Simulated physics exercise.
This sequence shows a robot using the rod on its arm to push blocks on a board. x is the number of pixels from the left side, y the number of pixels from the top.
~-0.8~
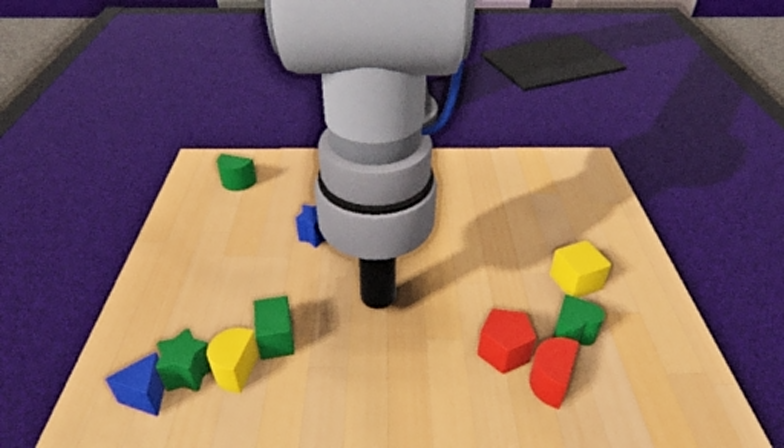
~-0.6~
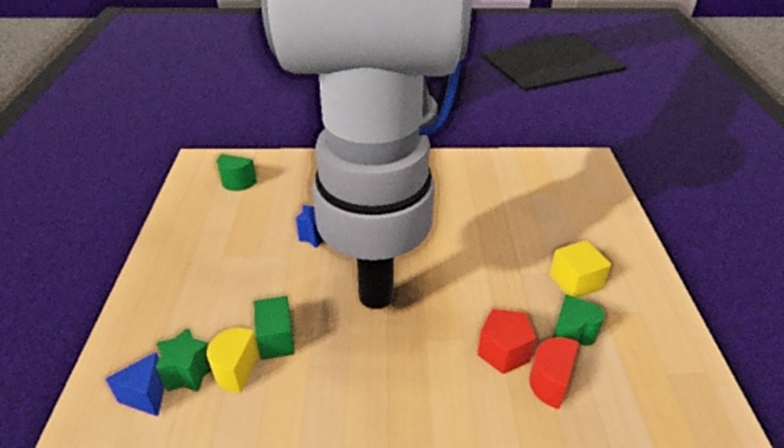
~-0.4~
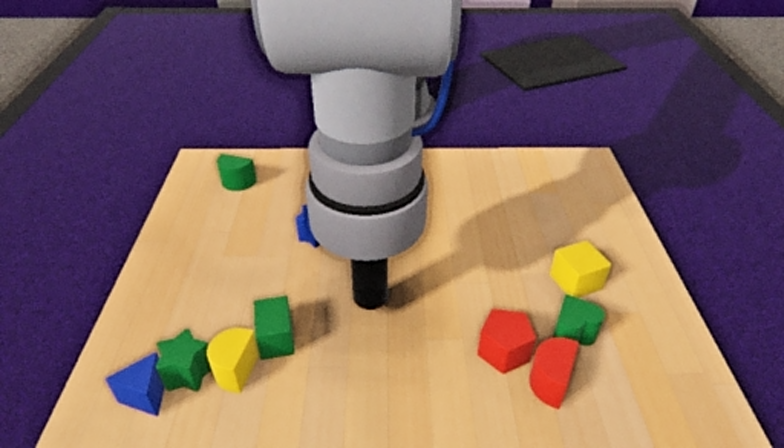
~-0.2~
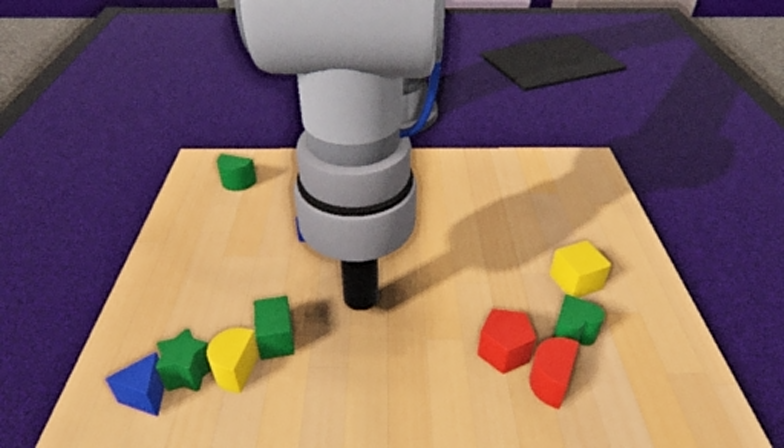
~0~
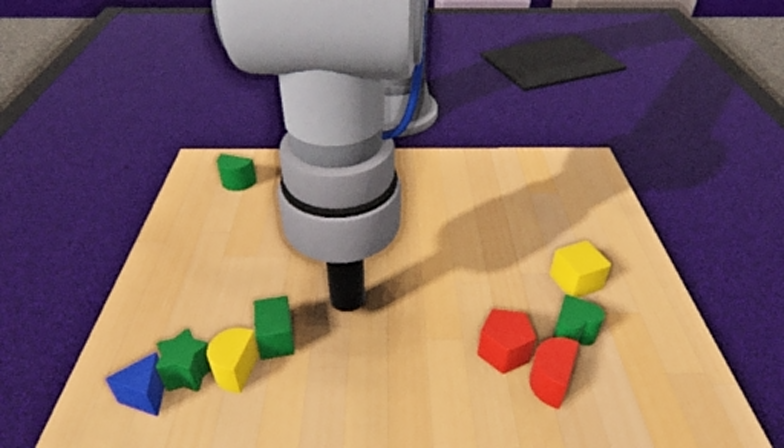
A robot arm with a black rod moves slowly left a short way across a wooden board, passing in front of a small blue block, while the scattered red, yellow, green and blue blocks stay where they are.
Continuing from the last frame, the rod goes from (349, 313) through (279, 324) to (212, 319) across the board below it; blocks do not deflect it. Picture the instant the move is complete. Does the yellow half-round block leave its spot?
That would be a yes.
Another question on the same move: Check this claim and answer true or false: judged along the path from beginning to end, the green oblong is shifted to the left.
True
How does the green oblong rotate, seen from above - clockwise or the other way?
Looking from above, the answer is counterclockwise.
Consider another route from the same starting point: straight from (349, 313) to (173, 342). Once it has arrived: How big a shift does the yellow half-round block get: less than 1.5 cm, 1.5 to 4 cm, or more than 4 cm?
That one ends up 1.5 to 4 cm from where it is now.
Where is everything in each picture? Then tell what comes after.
In the first picture, tip of the rod at (378, 297), middles of tops, green star at (179, 349), yellow half-round block at (229, 346), green oblong at (272, 315).
In the second picture, rod at (376, 297), nothing pushed.
In the third picture, rod at (371, 297), nothing pushed.
In the fourth picture, rod at (361, 298), nothing pushed.
In the fifth picture, rod at (348, 299), green star at (179, 349), yellow half-round block at (229, 346), green oblong at (272, 315).
What follows on the original path. One third of the way, rod at (299, 307); green oblong at (267, 316), turned 15° anticlockwise.
Two thirds of the way, rod at (252, 312); yellow half-round block at (214, 363), turned 20° clockwise; green oblong at (242, 330), turned 75° anticlockwise.
At the end, rod at (208, 305); green star unmoved; yellow half-round block at (214, 363), turned 20° clockwise; green oblong at (242, 330), turned 75° anticlockwise.
